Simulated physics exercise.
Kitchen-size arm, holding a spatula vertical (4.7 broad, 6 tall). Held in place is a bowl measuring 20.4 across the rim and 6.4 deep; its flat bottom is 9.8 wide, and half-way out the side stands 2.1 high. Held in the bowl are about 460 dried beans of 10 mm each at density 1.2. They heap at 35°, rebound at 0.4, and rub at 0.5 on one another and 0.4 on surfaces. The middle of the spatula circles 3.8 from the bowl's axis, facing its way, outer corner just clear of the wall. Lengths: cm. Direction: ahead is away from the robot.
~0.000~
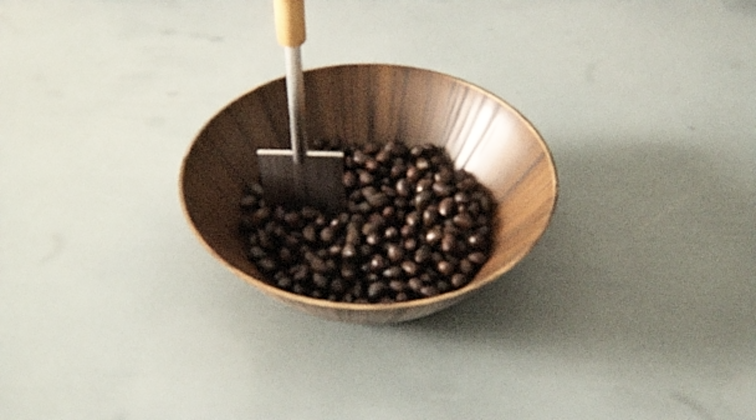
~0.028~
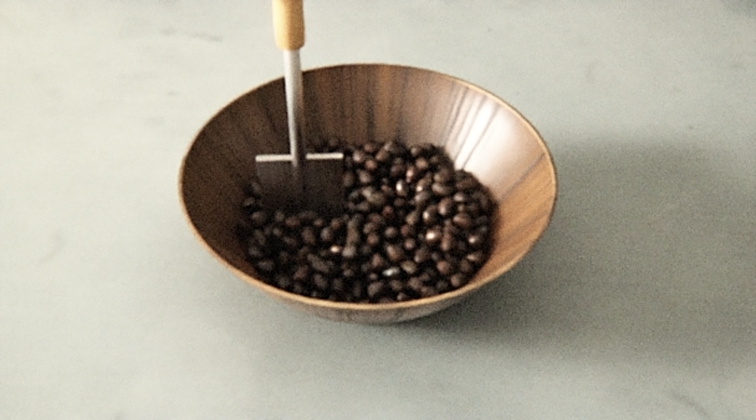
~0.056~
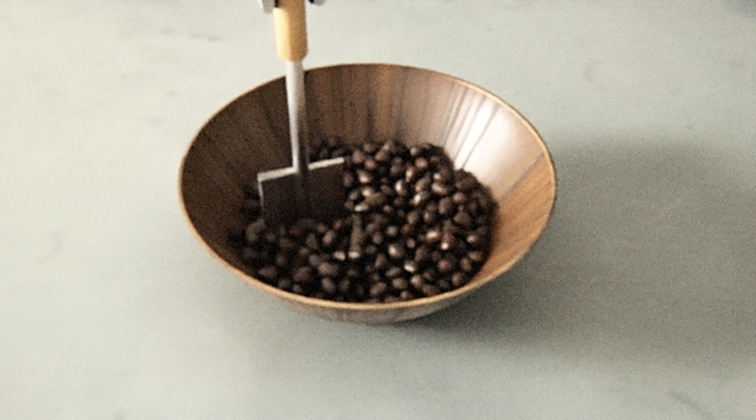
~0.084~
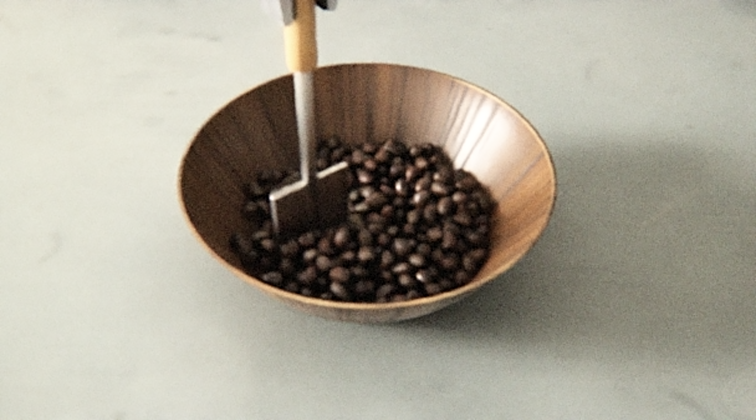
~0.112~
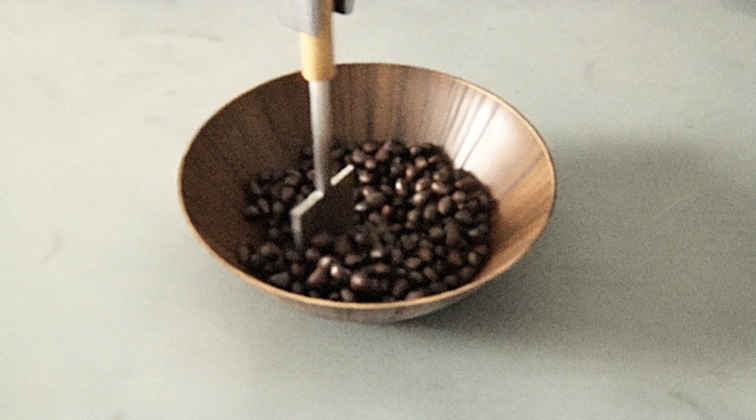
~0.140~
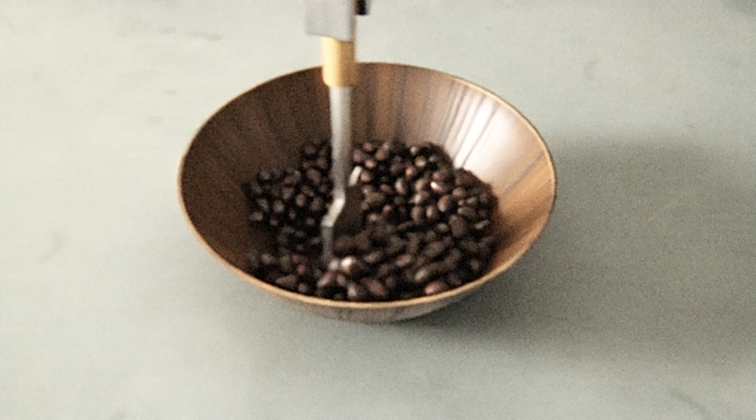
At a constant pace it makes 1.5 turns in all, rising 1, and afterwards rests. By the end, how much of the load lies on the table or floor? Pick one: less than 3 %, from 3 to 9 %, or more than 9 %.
Less than 3 %.
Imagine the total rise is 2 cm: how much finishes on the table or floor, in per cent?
0 per cent, roughly.
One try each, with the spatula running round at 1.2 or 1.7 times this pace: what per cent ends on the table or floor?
It would be about 5 and 20 percent respectively.
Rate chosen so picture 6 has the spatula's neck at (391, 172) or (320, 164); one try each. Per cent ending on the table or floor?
Near 10 in a hundred for the first and near 0 in a hundred for the second.
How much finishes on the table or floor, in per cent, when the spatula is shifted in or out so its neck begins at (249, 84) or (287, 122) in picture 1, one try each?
Close to 0 per cent for the first and close to 5 per cent for the second.
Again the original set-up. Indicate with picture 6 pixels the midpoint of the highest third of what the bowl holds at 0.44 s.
About (371, 121) in the last picture.
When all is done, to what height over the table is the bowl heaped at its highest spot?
Roughly 6.0 centimetres.
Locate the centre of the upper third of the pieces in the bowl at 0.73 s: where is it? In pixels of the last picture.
In the final view it lies at about (356, 264).
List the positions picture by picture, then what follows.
In the first frame, the spatula neck at (299, 131), 0° round; upper third of the load around (375, 213), from x 245 to 485, top at y 145; 455 in the bowl.
In the second frame, the spatula neck at (298, 135), 6° round; upper third of the load around (372, 215), from x 240 to 485, top at y 145.
In the third frame, the spatula neck at (300, 146), 22° round; upper third of the load around (365, 230), from x 235 to 485, top at y 145.
In the fourth frame, the spatula neck at (309, 158), 39° round; upper third of the load around (365, 242), from x 240 to 485, top at y 145.
In the fifth frame, the spatula neck at (324, 167), 56° round; upper third of the load around (373, 252), from x 245 to 485, top at y 145.
In the sixth frame, the spatula neck at (343, 173), 73° round; upper third of the load around (389, 256), from x 255 to 490, top at y 140; 455 in the bowl.
After 0.44 s, 255° round, highest piece 8 above the table; 455 in the bowl.
After 0.73 s, 77° round, highest piece 6 above the table; 453 in the bowl, 2 on the table or floor.
After 1.08 s, 180° round, highest piece 6 above the table; 453 in the bowl, 2 on the table or floor.
After 1.78 s, 180° round, highest piece 6 above the table; 453 in the bowl, 2 on the table or floor.
In the end, 453 in the bowl, 2 on the table or floor. That is 0 % on the table or floor.
